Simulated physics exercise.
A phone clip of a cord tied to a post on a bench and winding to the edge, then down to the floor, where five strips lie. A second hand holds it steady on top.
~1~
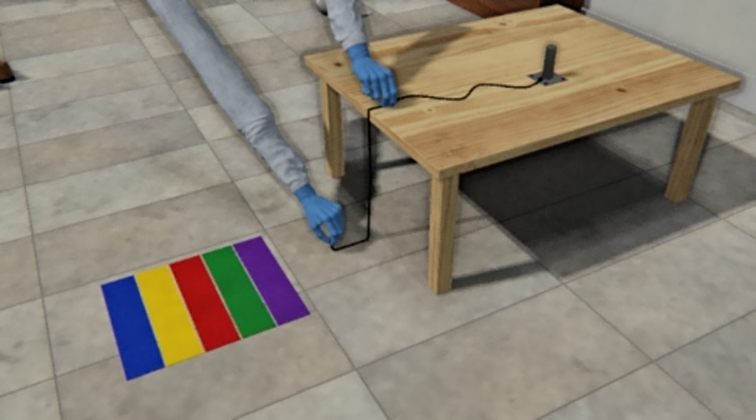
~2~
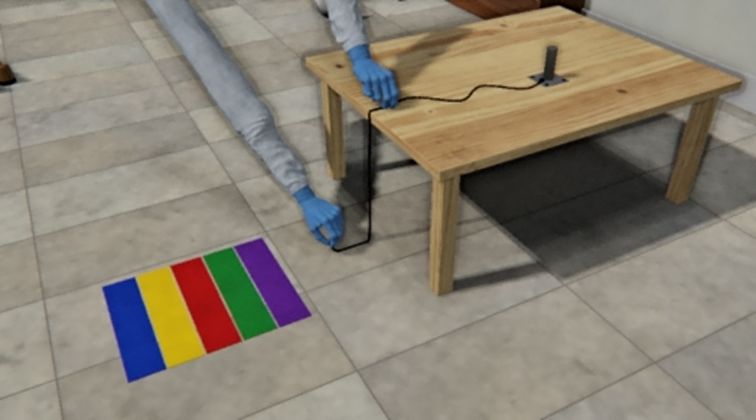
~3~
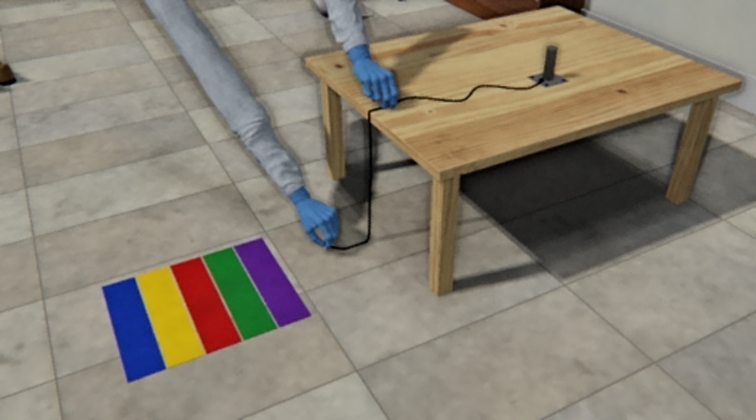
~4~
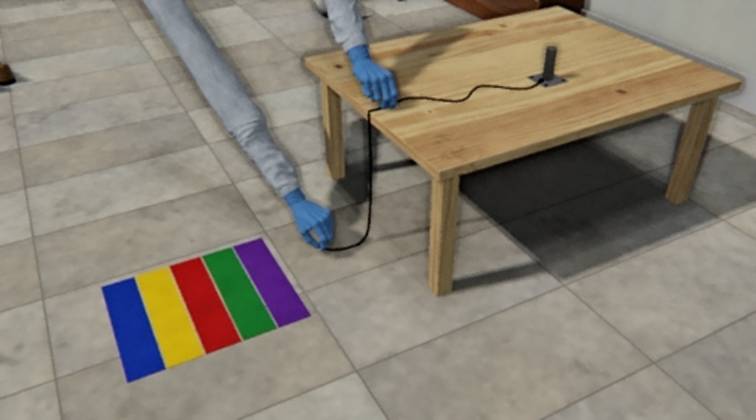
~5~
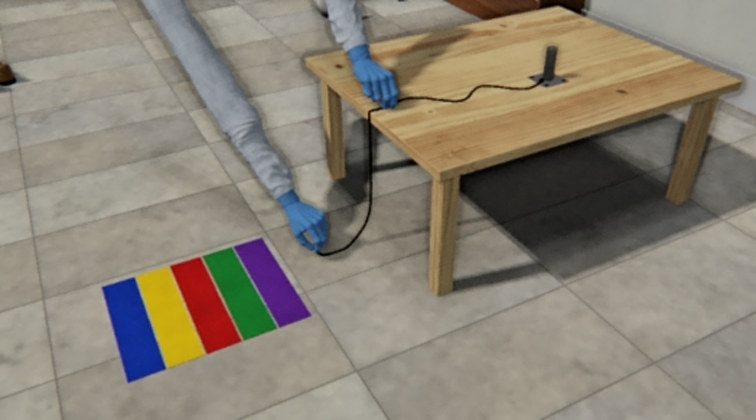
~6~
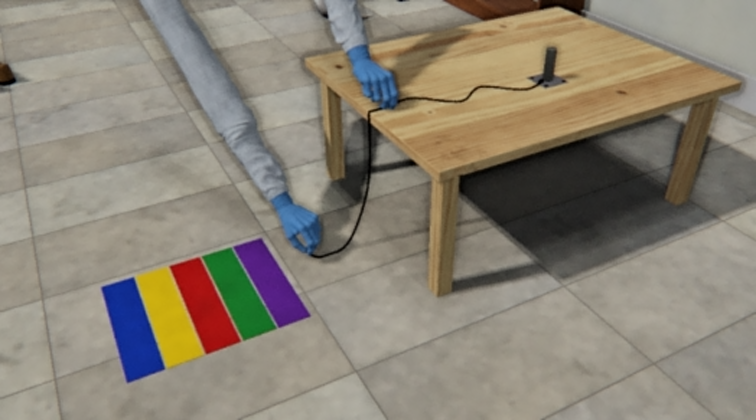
Two blue-gloved hands in pale grey sleeves hold a black cord at a light wooden table on a tiled floor, seen from above at an angle. The cord winds from a dark post on the tabletop over the left edge, with blue, yellow, red, green and purple strips at lower left. The lower hand draws its end slightly left, curving the hanging cord, while the upper hand and view stay still.
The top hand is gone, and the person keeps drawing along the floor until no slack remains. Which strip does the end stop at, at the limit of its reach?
It stops at the red strip.
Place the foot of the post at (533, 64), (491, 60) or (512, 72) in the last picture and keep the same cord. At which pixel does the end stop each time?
In pixels, the answers are (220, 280), (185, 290) and (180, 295).
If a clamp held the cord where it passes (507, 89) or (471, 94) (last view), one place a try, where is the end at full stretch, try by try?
First (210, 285), then (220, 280).
Soon after, end near (254, 269); over purple.
After that, end near (222, 279); over green.
At the stop, end near (202, 286); over red. The end stops over the red strip.
